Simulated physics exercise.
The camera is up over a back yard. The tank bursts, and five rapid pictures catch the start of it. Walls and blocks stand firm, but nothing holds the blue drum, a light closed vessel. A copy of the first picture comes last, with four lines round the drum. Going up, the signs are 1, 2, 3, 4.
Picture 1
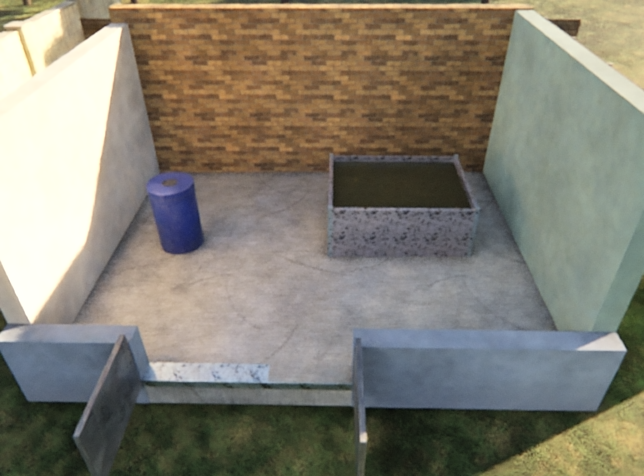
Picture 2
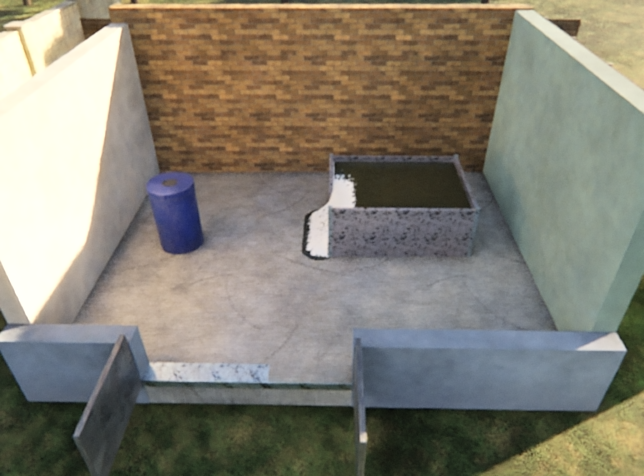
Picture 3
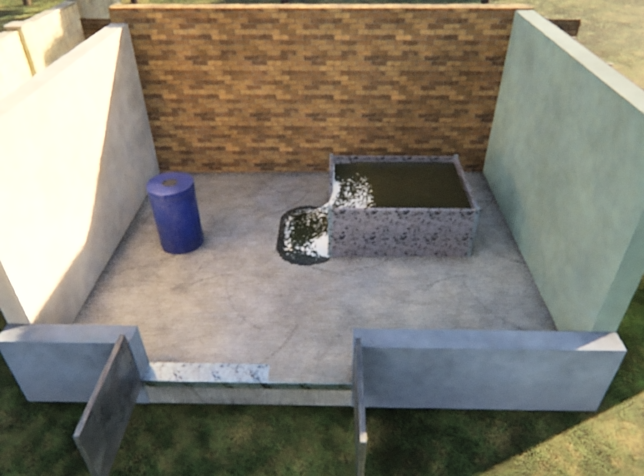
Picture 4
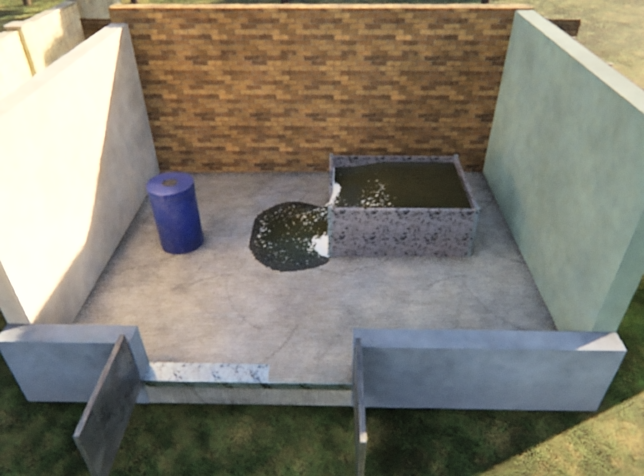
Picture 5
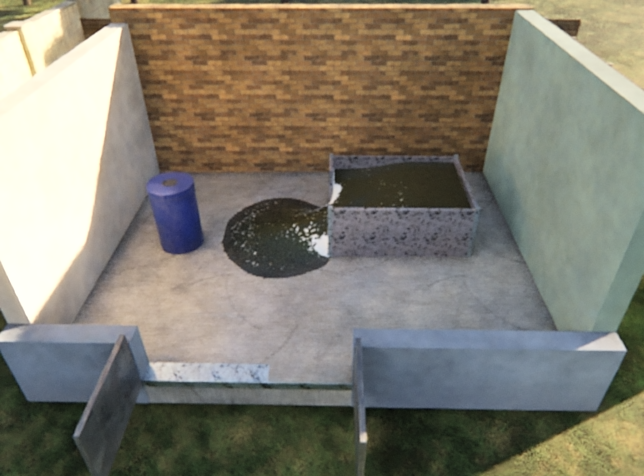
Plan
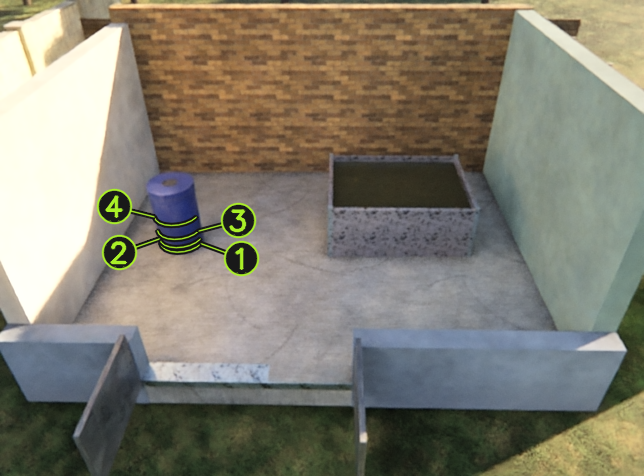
Dark water pouring from the left side of a full stone tank and spreading across a walled yard towards a blue drum.
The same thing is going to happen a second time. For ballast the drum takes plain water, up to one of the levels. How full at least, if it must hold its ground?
The answer is line 4.
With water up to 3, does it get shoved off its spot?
Yes, that goes wrong.
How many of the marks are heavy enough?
One of them.
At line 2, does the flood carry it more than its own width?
Yes.
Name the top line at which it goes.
3.
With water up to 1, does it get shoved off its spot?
Yes, that goes wrong.
In lime, 1 at (177, 252); 2 at (176, 247); 3 at (174, 239); 4 at (171, 225); from the bottom up 1, 2, 3, 4.
Choosing 1, it is pushed about 3 times its own width away.
Choosing 2, it is pushed about 3 times its own width away.
Choosing 3, it is pushed about its own width away.
Choosing 4, it does not move.
